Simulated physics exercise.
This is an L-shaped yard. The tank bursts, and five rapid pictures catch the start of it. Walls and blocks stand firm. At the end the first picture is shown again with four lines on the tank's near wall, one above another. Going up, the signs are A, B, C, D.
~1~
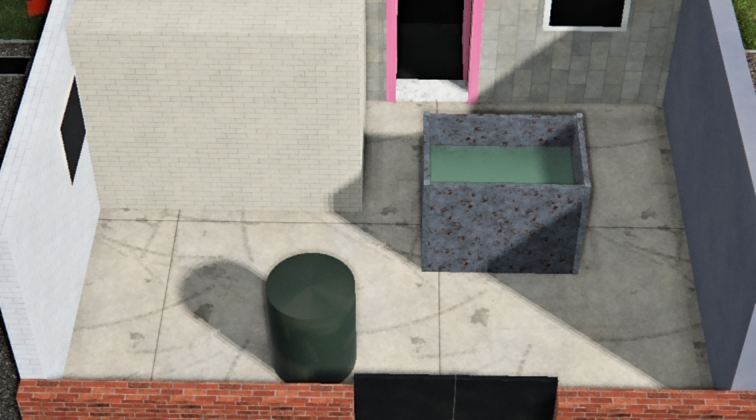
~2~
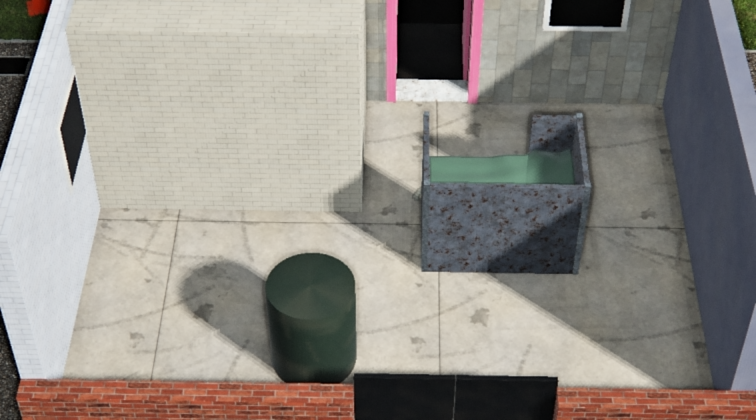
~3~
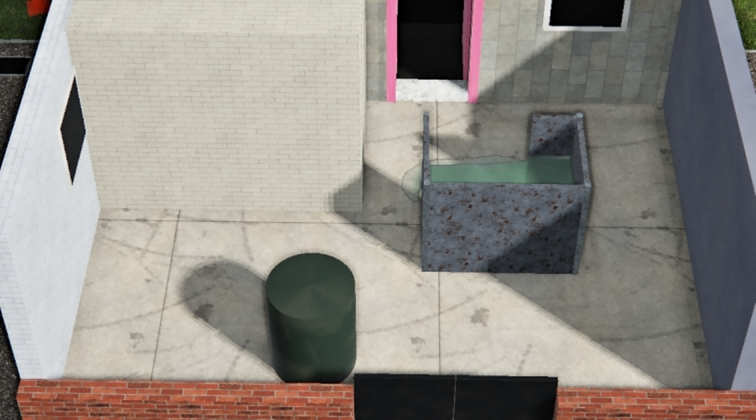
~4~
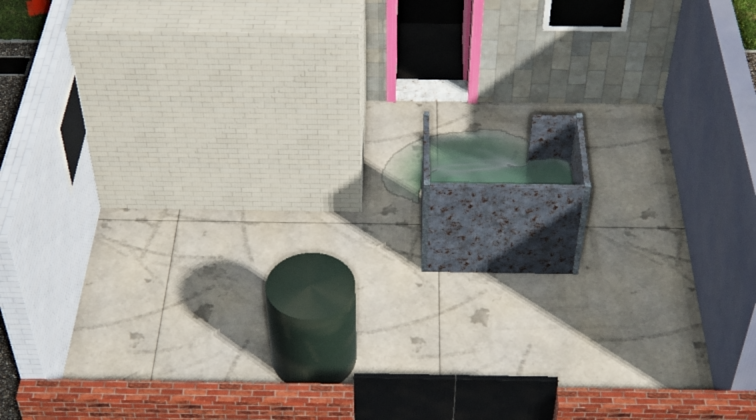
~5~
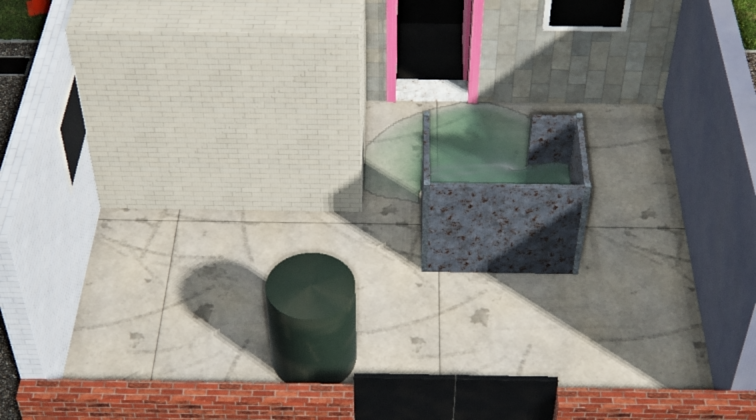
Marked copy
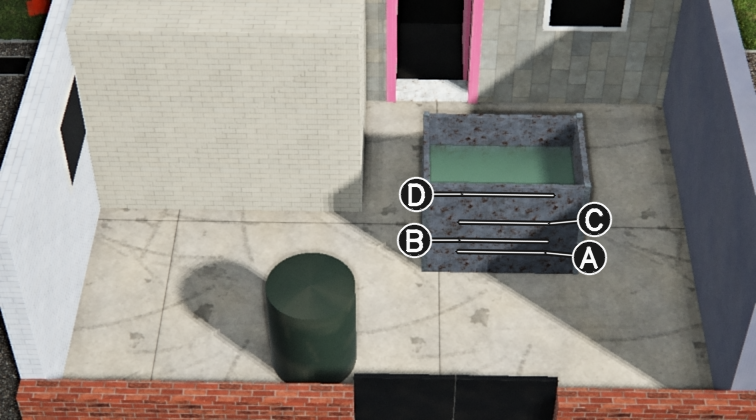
Stone tank in a walled yard losing part of its back wall, green water spreading out behind it toward the pink doorway.
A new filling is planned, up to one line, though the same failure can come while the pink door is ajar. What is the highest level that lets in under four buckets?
A.
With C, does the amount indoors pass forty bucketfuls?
No.
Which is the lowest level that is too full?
B it is.
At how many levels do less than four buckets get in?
One of them.
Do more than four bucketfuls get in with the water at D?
Yes.
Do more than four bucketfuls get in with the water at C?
Yes.
On the marked copy, A at (502, 252); B at (503, 240); C at (504, 222); D at (507, 194); from the bottom up A, B, C, D.
For level A, a bucket or two gets in.
For level B, about 8 bucketfuls get in.
For level C, some 25 bucketfuls get in.
For level D, dozens of bucketfuls pour in.
